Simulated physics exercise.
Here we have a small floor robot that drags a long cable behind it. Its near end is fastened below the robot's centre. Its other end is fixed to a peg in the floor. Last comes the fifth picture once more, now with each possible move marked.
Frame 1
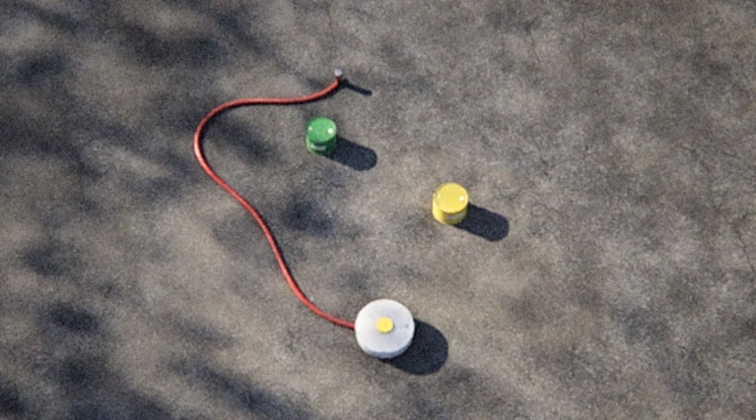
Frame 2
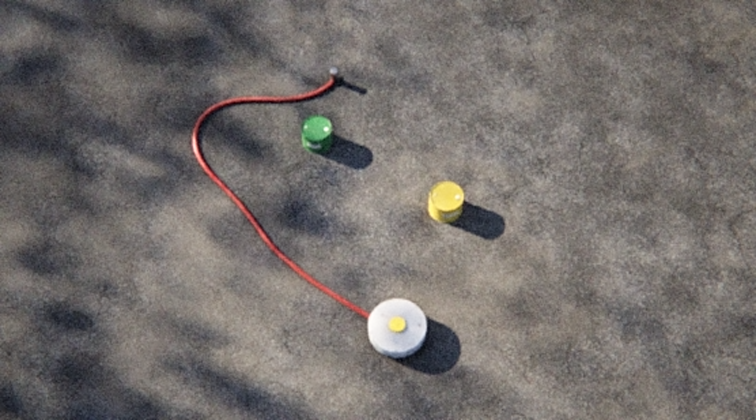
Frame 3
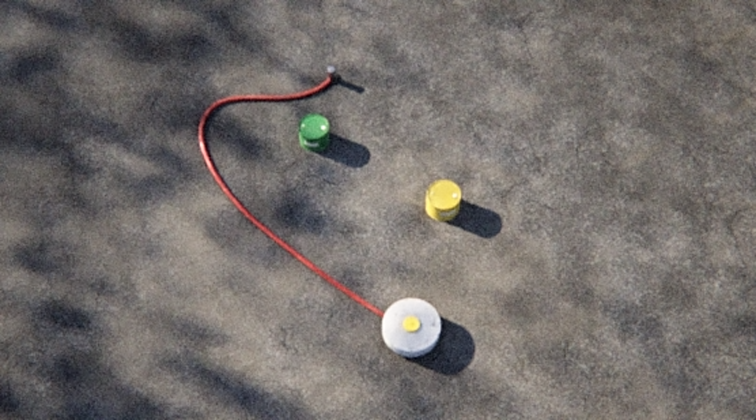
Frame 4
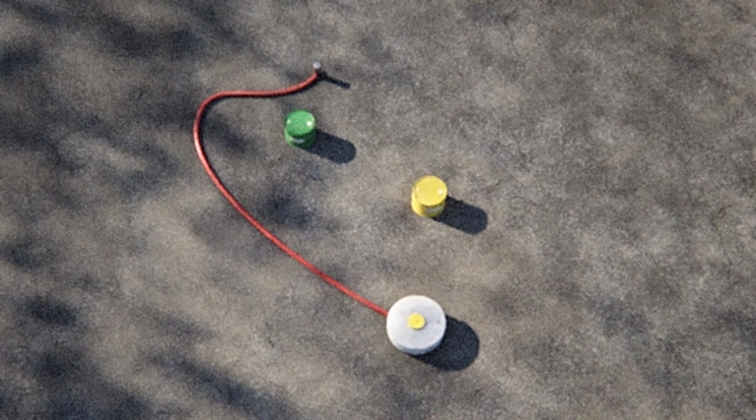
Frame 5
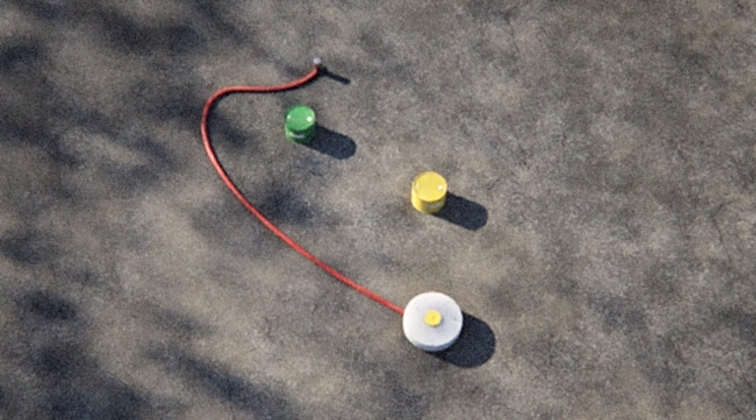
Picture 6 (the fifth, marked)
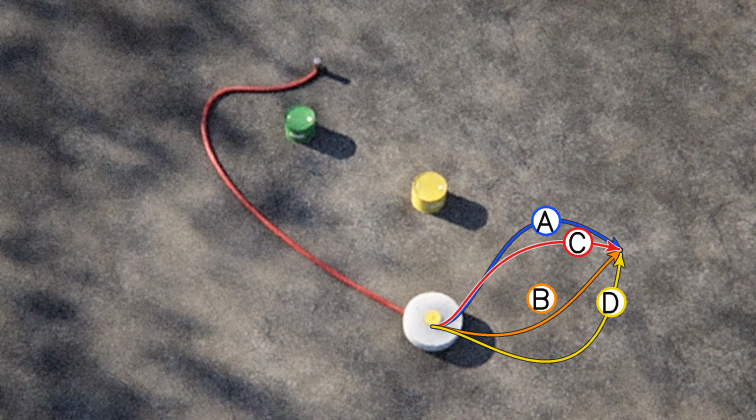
In this clip, a round white device with a yellow centre moves to the right across grey ground, pulling a curved red cable whose far end is at a small peg, while green and yellow pots stand nearby.
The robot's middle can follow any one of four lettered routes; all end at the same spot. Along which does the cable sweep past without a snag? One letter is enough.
Take B.
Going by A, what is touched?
It meets the yellow pot.
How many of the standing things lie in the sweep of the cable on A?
It sweeps one.
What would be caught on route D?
It is the green pot.
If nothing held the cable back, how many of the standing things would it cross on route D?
One.
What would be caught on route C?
It meets the yellow pot.
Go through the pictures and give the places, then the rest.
Peg (339, 77); yellow pot (450, 204); green pot (321, 136), in the first frame.
Robot (397, 329); yellow pot (446, 202), in the second frame.
Robot (411, 328); peg (332, 74), in the third frame.
Robot (416, 326); green pot (300, 129), in the fourth frame.
Robot (433, 322); yellow pot (429, 193); green pot (300, 125); peg (318, 66), in the fifth frame.
On the marked copy, A from (432, 327) via (509, 244) to (621, 250); B from (432, 327) via (542, 323) to (621, 250); C from (432, 327) via (508, 258) to (619, 249); D from (432, 327) via (569, 357) to (621, 254).
Following B. Soon after the start, robot (520, 328), middle of the cable (298, 214).
Later, robot (588, 281), middle of the cable (343, 223).
In the end, robot (623, 245), middle of the cable (372, 221); nothing has been touched.
As for the rest, A meets the yellow pot; C meets the yellow pot; D meets the green pot.
